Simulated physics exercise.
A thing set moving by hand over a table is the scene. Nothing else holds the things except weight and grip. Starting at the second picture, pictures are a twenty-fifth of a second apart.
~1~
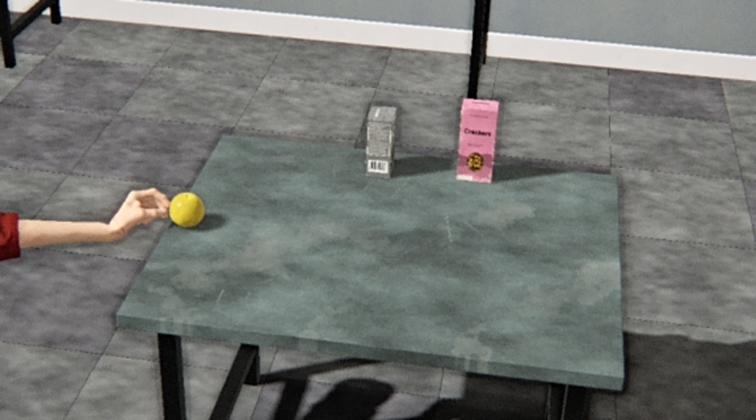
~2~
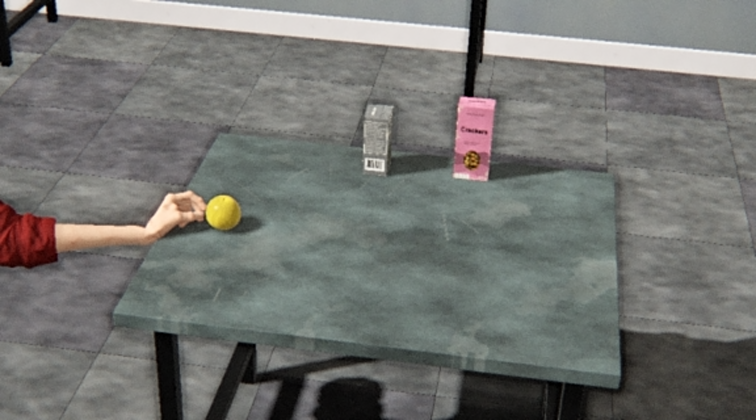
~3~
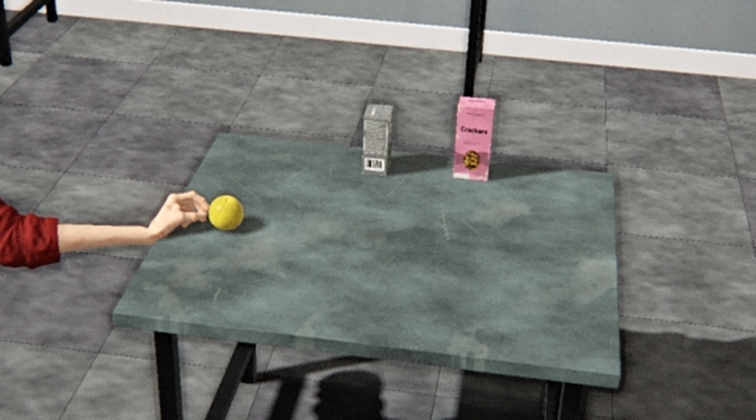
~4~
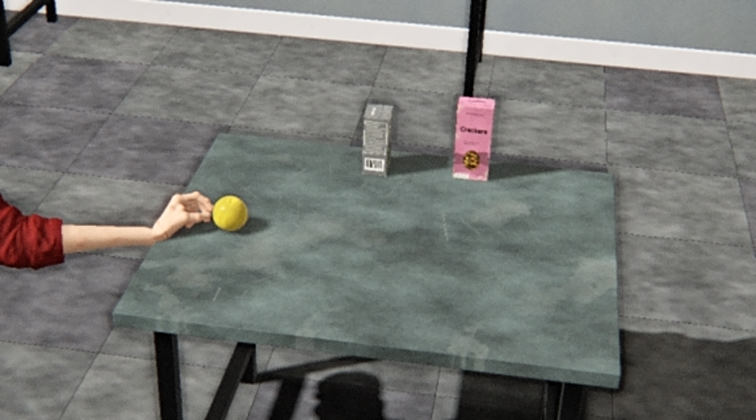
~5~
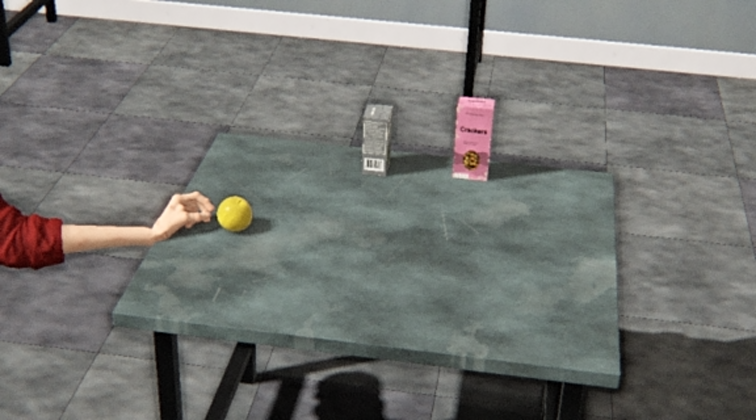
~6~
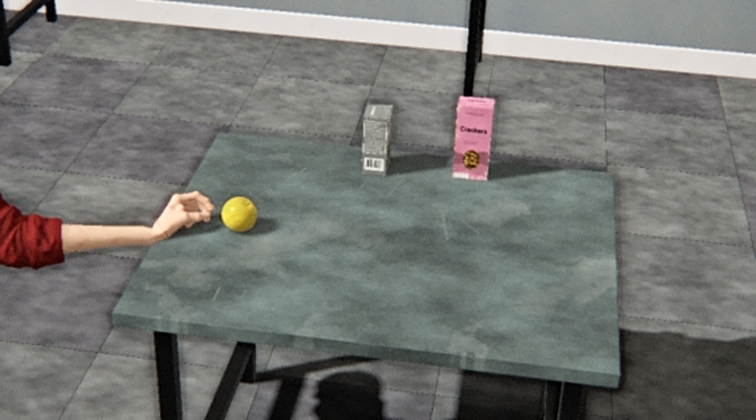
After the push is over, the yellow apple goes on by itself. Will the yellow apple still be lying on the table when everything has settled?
Doesn't make it off.
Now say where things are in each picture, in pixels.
The first frame shows under the hand; yellow apple (187, 210).
The second frame shows under the hand; yellow apple (223, 213).
The third frame shows under the hand; yellow apple (226, 213).
The fourth frame shows yellow apple (230, 214).
The fifth frame shows yellow apple (235, 214).
The sixth frame shows yellow apple (240, 214) shifted a little.
Then, 0.20 s on from there, yellow apple shifted about its own width near (262, 217).
Then, 0.60 s on from there, yellow apple shifted well along near (298, 221).
Then, 1.10 s on from there, yellow apple shifted well along near (329, 224).
In the end, moved from the start, yellow apple. At the end, from the last picture's camera, yellow apple near (347, 226).
